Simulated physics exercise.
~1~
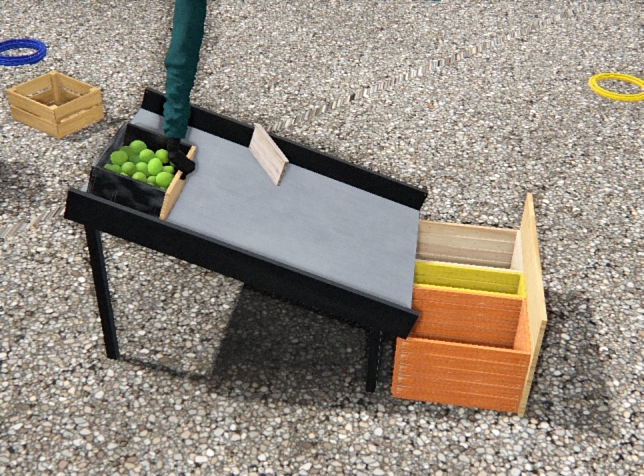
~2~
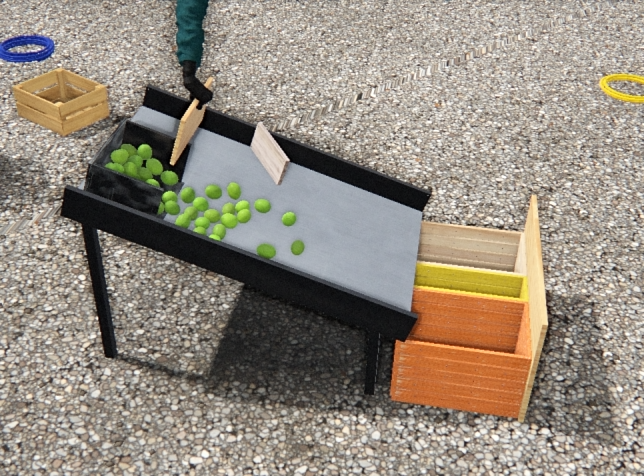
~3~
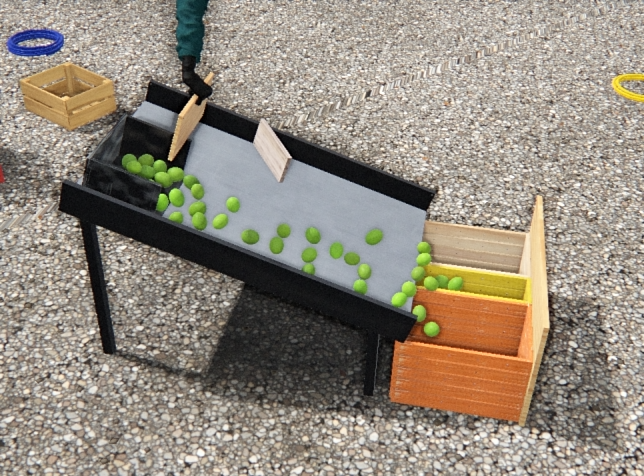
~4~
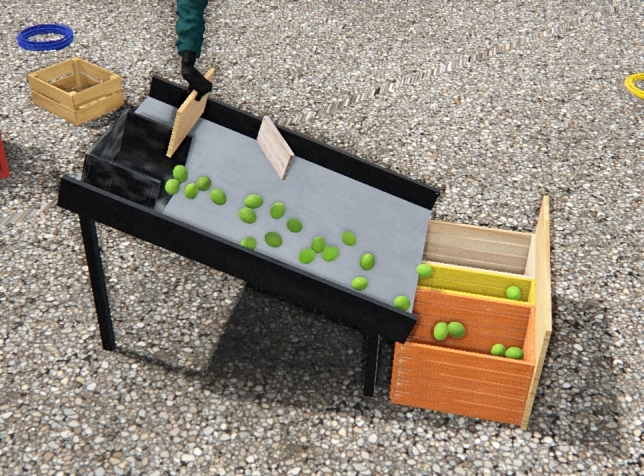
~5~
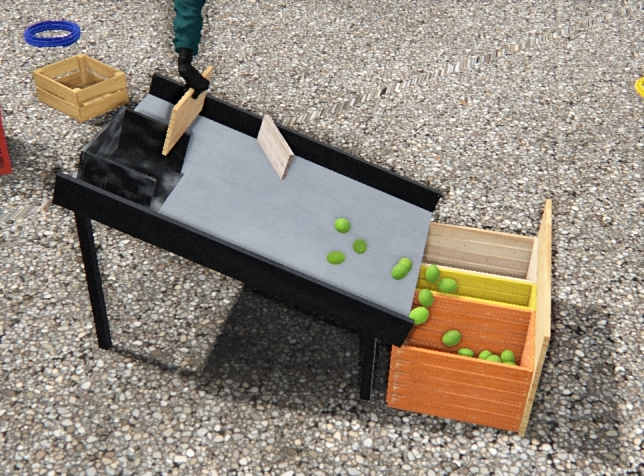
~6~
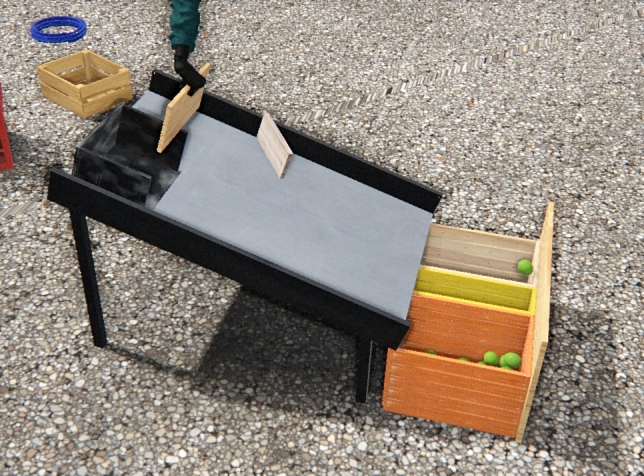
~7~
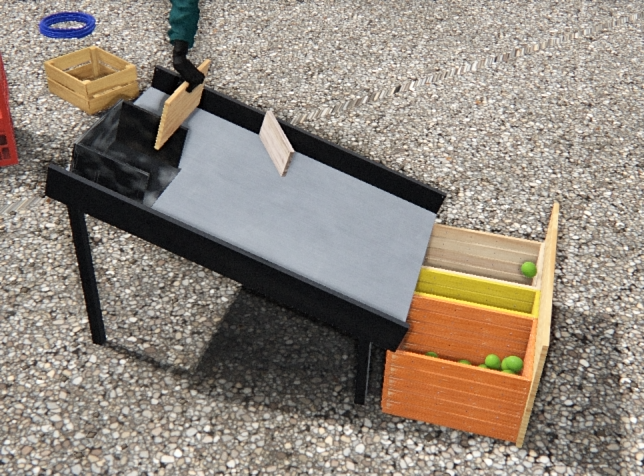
Green limes spilled from a black pen after a dark-gloved hand lifted its wooden gate, rolling down the gray slope past an angled board and dropping into the bins below, with most ending up in the nearest, orange one.
